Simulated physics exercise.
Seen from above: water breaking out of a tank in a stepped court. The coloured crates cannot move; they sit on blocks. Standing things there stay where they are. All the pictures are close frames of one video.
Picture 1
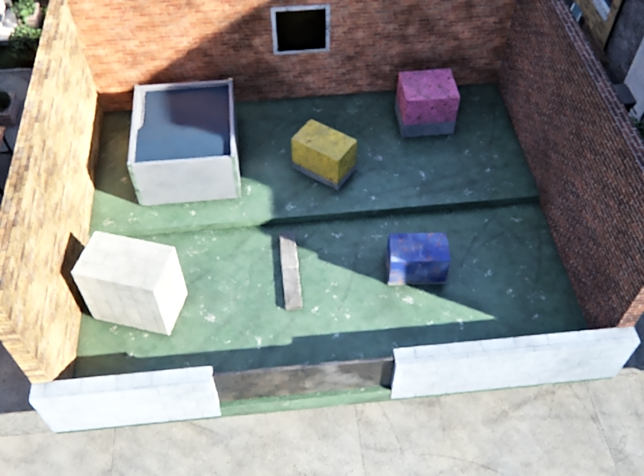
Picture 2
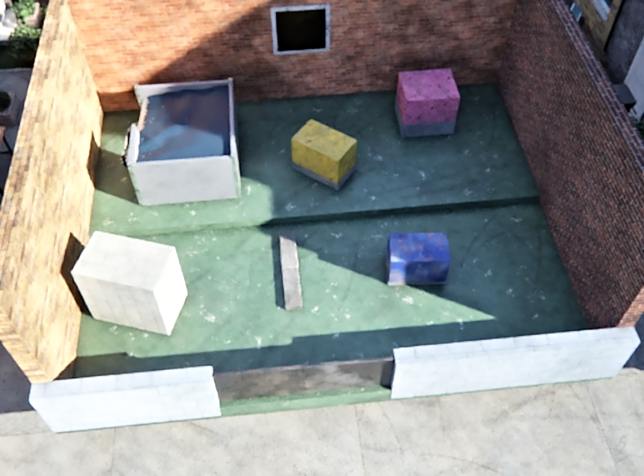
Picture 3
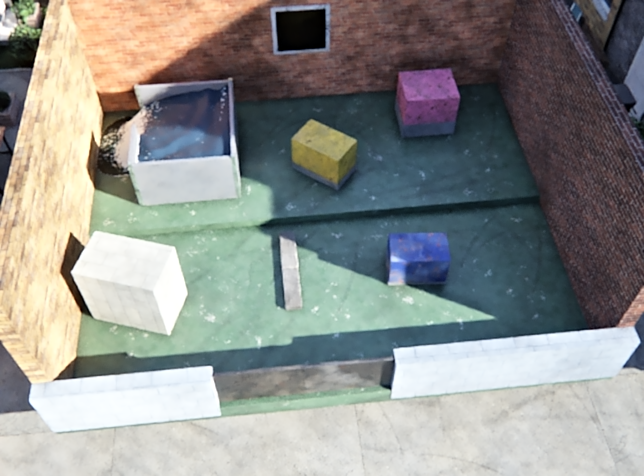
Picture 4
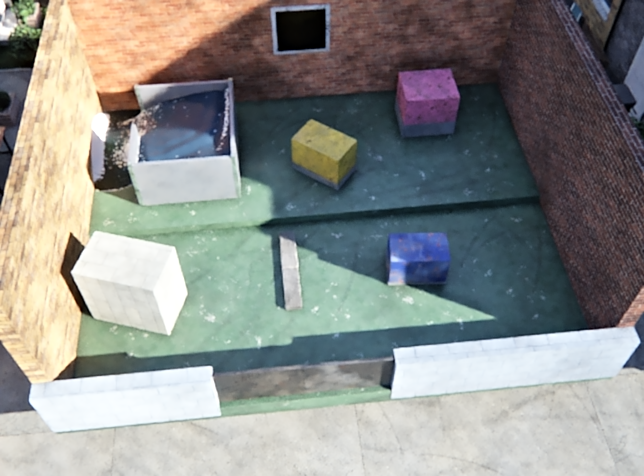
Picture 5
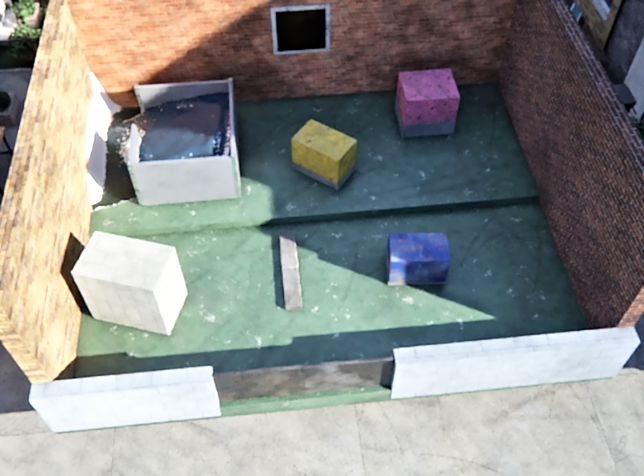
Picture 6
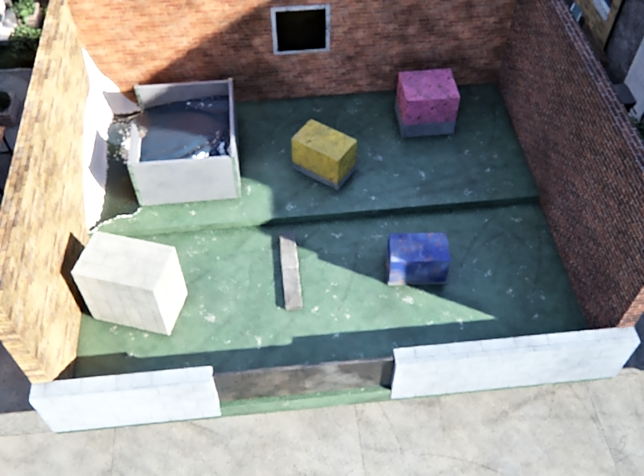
A brick-walled court with a green, stepped floor is seen from above by a still camera. A pale open tank of dark water stands at the back left, with yellow and pink blocks to its right, and a white block, a thin upright slab and a blue block nearer. Water bursts from the tank's left side, splashes against the wall, then spreads forward in white foam as the tank's level drops.
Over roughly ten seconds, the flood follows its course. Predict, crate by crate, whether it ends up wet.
In the end I expect the pink crate to never get touched. I expect the yellow crate to never get touched. I expect the blue crate to get touched.
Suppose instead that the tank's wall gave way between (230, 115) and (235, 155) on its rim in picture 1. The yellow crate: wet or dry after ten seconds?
The yellow crate is reached.
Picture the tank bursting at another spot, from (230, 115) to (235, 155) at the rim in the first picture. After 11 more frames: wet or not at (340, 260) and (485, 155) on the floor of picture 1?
Result, in order - waterlogged, parched.
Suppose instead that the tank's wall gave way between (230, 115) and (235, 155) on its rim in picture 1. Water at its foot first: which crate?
The one in yellow.
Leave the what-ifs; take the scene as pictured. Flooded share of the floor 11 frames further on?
I reckon 30 per cent or so.
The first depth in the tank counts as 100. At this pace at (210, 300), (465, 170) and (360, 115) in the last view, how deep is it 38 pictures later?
The three come to some 6, 4 and 2 per cent respectively.
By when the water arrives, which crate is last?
Last of all: The one in blue.
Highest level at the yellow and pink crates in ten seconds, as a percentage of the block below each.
30 and 80 %, roughly.
A moment on, water covers 15 % of the floor; the pink crate not reached, the yellow crate not reached, the blue crate not reached.
Next, water covers 30 % of the floor; the pink crate water round its plinth, the yellow crate not reached, the blue crate not reached.
Then, water covers 60 % of the floor; the pink crate water round its plinth, the yellow crate water round its plinth, the blue crate not reached.
Later, water covers 90 % of the floor; the pink crate water round its plinth, the yellow crate water round its plinth, the blue crate water round its plinth.
In the end, water covers 90 % of the floor; the pink crate stayed above the water, the yellow crate stayed above the water, the blue crate was topped.
